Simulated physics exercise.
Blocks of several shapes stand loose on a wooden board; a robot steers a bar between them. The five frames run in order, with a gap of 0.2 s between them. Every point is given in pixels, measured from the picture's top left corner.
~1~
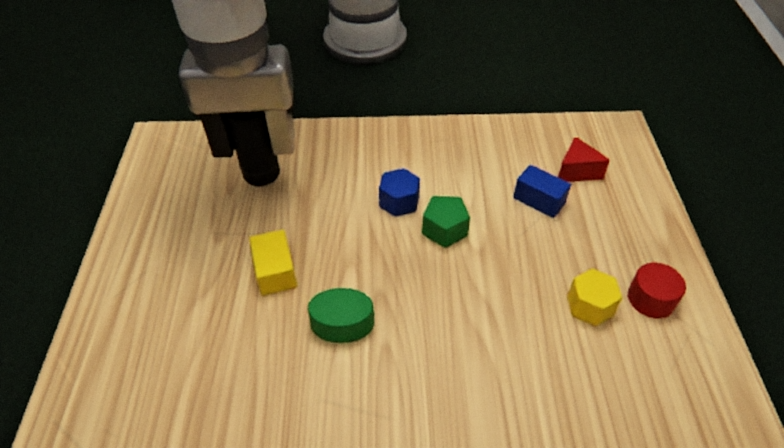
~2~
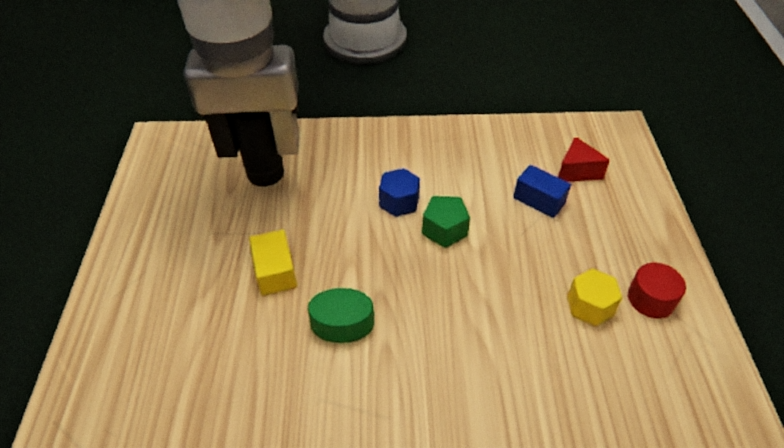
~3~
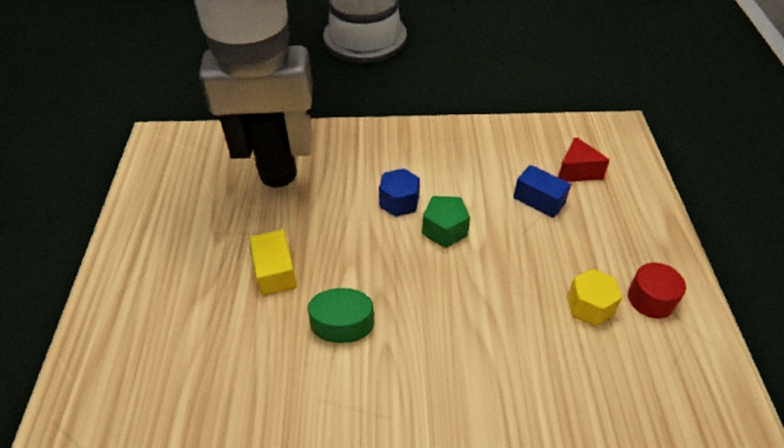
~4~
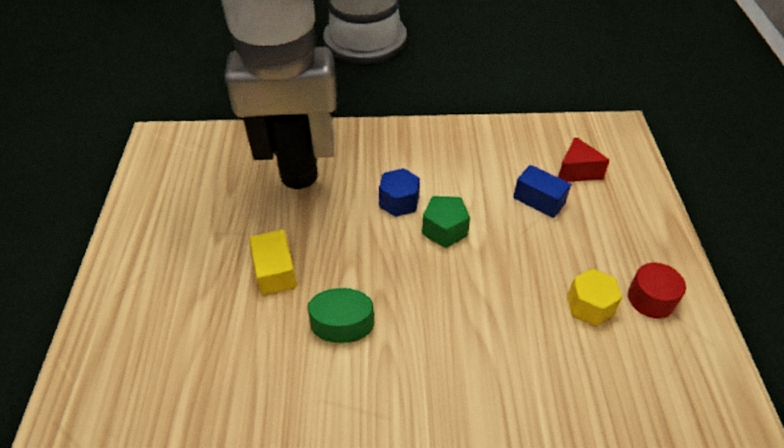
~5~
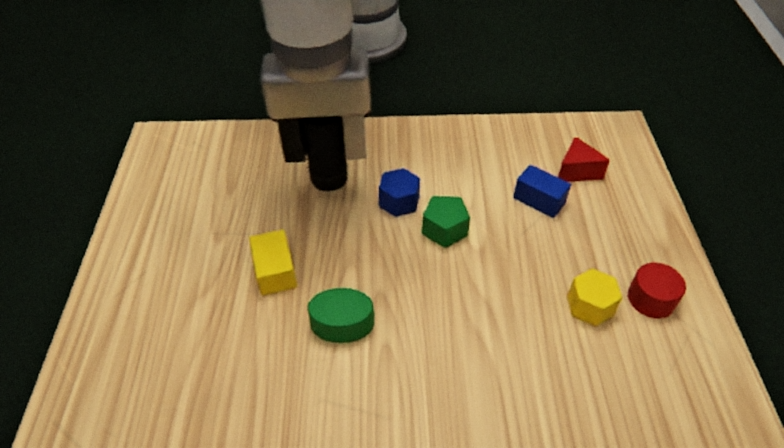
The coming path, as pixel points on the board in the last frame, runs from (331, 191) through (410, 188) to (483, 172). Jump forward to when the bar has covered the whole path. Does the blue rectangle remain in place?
Yes - that is the case.
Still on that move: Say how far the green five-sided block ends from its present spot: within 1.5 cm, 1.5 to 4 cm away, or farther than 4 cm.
Between 1.5 and 4 cm.
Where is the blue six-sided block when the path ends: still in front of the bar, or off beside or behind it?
Beside or behind, I predict.
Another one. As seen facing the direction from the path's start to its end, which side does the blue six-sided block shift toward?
To the path's right.
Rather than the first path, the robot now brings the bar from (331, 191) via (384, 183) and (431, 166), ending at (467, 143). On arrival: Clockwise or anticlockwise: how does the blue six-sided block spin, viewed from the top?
Seen from above, its turn is clockwise.
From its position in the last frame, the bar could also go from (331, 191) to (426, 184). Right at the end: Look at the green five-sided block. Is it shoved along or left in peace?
It is carried off its spot.
What follows on the original path. One third of the way, bar (384, 177); blue six-sided block (415, 186), turned 25° clockwise.
Two thirds of the way, bar (438, 172); blue six-sided block (462, 189), turned 55° clockwise; green five-sided block (466, 221), turned 45° clockwise.
At the end, bar (485, 160); blue six-sided block (465, 189), turned 60° clockwise; green five-sided block (466, 222), turned 50° clockwise; blue rectangle not moved.
